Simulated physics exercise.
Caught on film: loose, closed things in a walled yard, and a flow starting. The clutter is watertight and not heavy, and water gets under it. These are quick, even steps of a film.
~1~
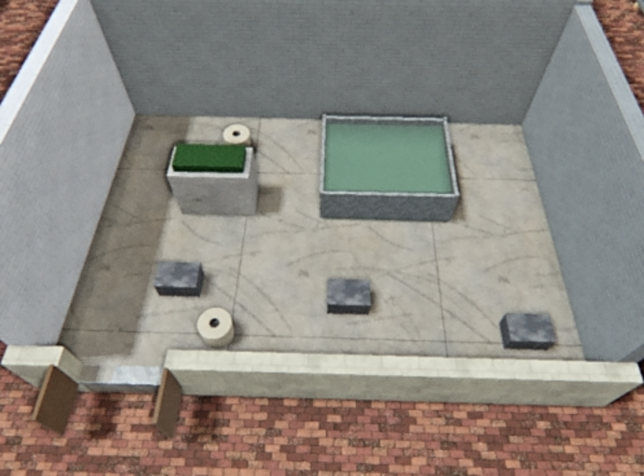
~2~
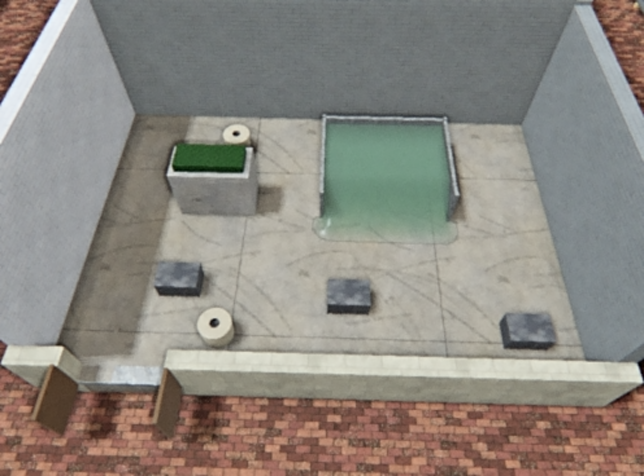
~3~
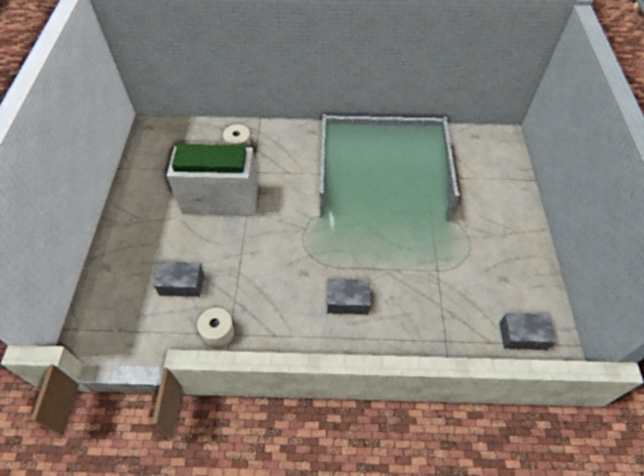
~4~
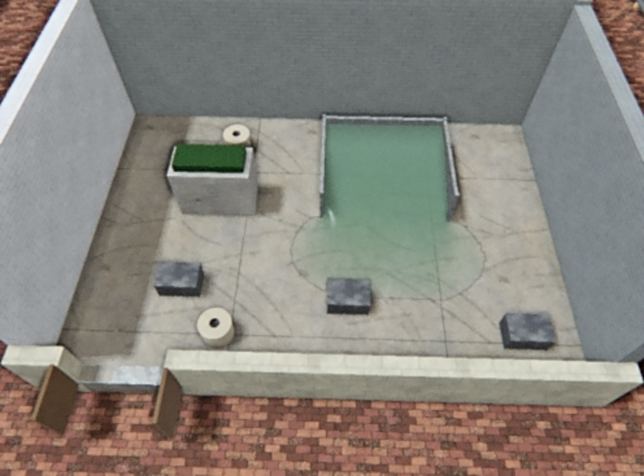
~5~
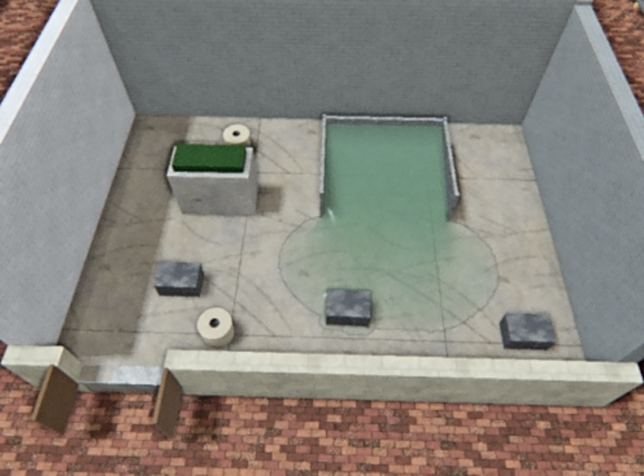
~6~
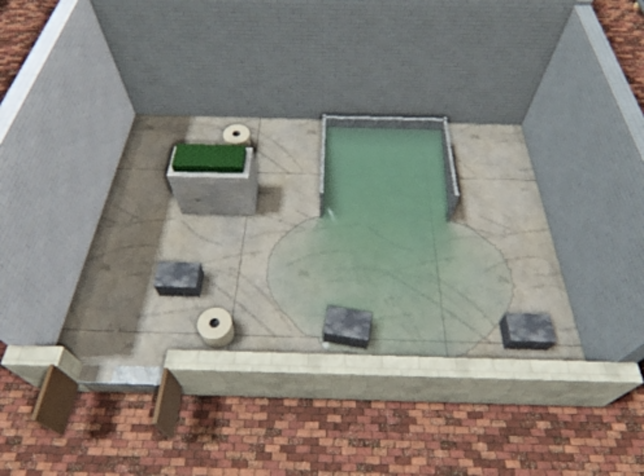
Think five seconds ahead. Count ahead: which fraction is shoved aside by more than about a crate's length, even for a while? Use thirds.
That comes to two thirds or more.
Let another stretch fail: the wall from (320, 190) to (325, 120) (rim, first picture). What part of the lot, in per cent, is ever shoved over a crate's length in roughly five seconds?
Roughly 60 per cent.
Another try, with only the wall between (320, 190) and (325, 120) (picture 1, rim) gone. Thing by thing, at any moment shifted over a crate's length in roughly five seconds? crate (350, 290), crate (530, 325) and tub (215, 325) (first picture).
In turn: Not that far, not that far, swept aside.
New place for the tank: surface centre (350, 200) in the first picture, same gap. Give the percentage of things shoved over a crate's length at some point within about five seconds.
Close to 80 %.
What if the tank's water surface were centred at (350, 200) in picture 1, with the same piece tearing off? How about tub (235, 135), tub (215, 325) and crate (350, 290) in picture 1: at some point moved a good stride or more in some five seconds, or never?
In that order: Not that far, shifted that much, that far or more.
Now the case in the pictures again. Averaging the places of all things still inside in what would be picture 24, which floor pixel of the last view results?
Roughly at (238, 247).
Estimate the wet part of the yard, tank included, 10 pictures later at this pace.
Roughly 45 per cent.
A moment on, 1 of 5 are well off their spots; 1 afloat.
Next, 2 of 5 are well off their spots; 2 afloat.
Later, 4 of 5 are well off their spots; 3 afloat.
In the end, 4 of 5 are well off their spots, and 4 have been at some point; 3 afloat.
